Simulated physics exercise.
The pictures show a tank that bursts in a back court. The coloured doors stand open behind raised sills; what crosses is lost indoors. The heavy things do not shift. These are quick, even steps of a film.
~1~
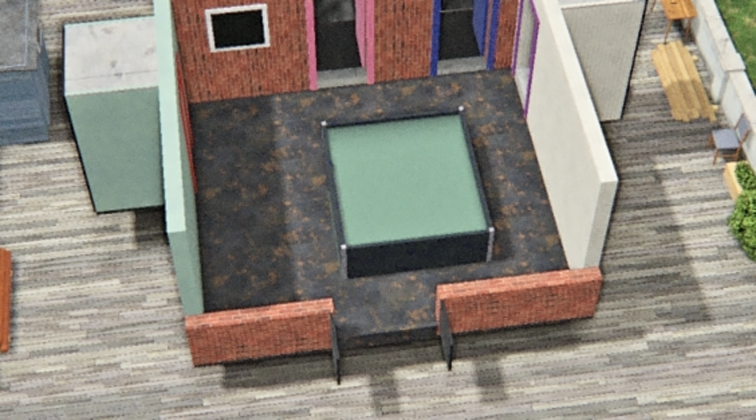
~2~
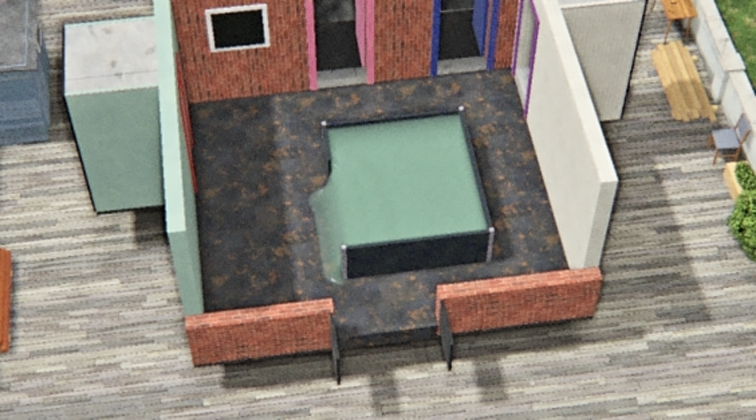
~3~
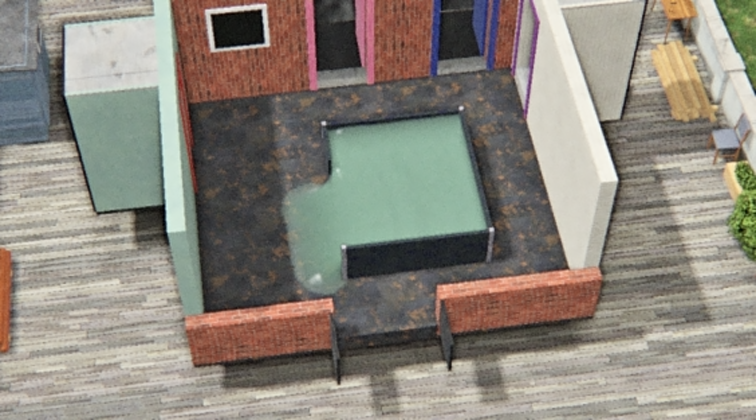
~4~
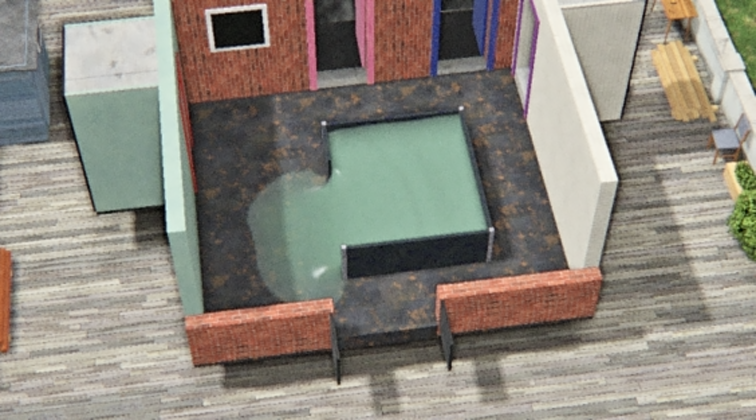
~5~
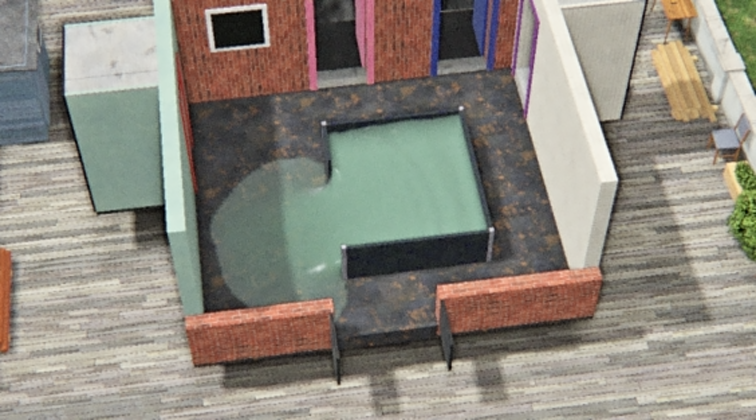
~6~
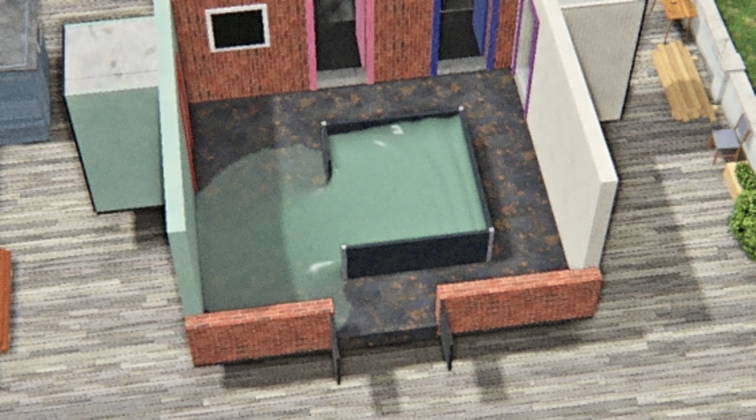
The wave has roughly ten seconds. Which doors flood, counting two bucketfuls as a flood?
One by one: The red door lets in a lot; the pink door admits no more than that; the purple door admits no more than that; the blue door lets in a lot.
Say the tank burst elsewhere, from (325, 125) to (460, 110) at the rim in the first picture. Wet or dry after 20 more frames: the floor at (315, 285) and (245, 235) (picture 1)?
In turn: Clear, covered.
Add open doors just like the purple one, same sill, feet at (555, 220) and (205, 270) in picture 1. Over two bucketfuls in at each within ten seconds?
As listed: Holds, lets more in.
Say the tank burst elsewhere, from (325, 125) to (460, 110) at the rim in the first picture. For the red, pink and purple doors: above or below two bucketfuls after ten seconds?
My reading: Red is over, pink passes that mark, purple passes that mark.
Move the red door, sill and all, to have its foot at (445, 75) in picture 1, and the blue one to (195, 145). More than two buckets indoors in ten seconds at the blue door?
Blue door lets more in.
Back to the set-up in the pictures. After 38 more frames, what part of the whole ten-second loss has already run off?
I make it 45 per cent.
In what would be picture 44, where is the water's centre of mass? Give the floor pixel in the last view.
Close to (352, 197).
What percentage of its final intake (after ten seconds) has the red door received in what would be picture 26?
I make it 35 per cent.
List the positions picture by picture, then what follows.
The first frame shows still water in the water tank at (405, 179).
In the second frame, the front is at (337, 280), out from the gap at (339, 221).
In the third frame, the front is at (315, 289), out from the gap at (339, 224).
In the fourth frame, the front is at (265, 193), out from the gap at (339, 224).
In the fifth frame, water pours out at (339, 225) and has run to (217, 225).
In the sixth frame, water pours out at (339, 225) and has run to (204, 299).
A moment on, water covers 35 % of the floor; the red door under two buckets in, the pink door not reached, the purple door not reached, the blue door not reached.
Next, water covers 35 % of the floor; the red door over two buckets in, the pink door not reached, the purple door not reached, the blue door not reached.
Then, water covers 70 % of the floor; the red door over two buckets in, the pink door wet at the sill, nothing in, the purple door not reached, the blue door not reached.
Later, water covers 95 % of the floor; the red door far over two buckets in, the pink door wet at the sill, nothing in, the purple door wet at the sill, nothing in, the blue door wet at the sill, nothing in.
In the end, water covers 100 % of the floor; the red door far over two buckets in, the pink door wet at the sill, nothing in, the purple door wet at the sill, nothing in, the blue door far over two buckets in.
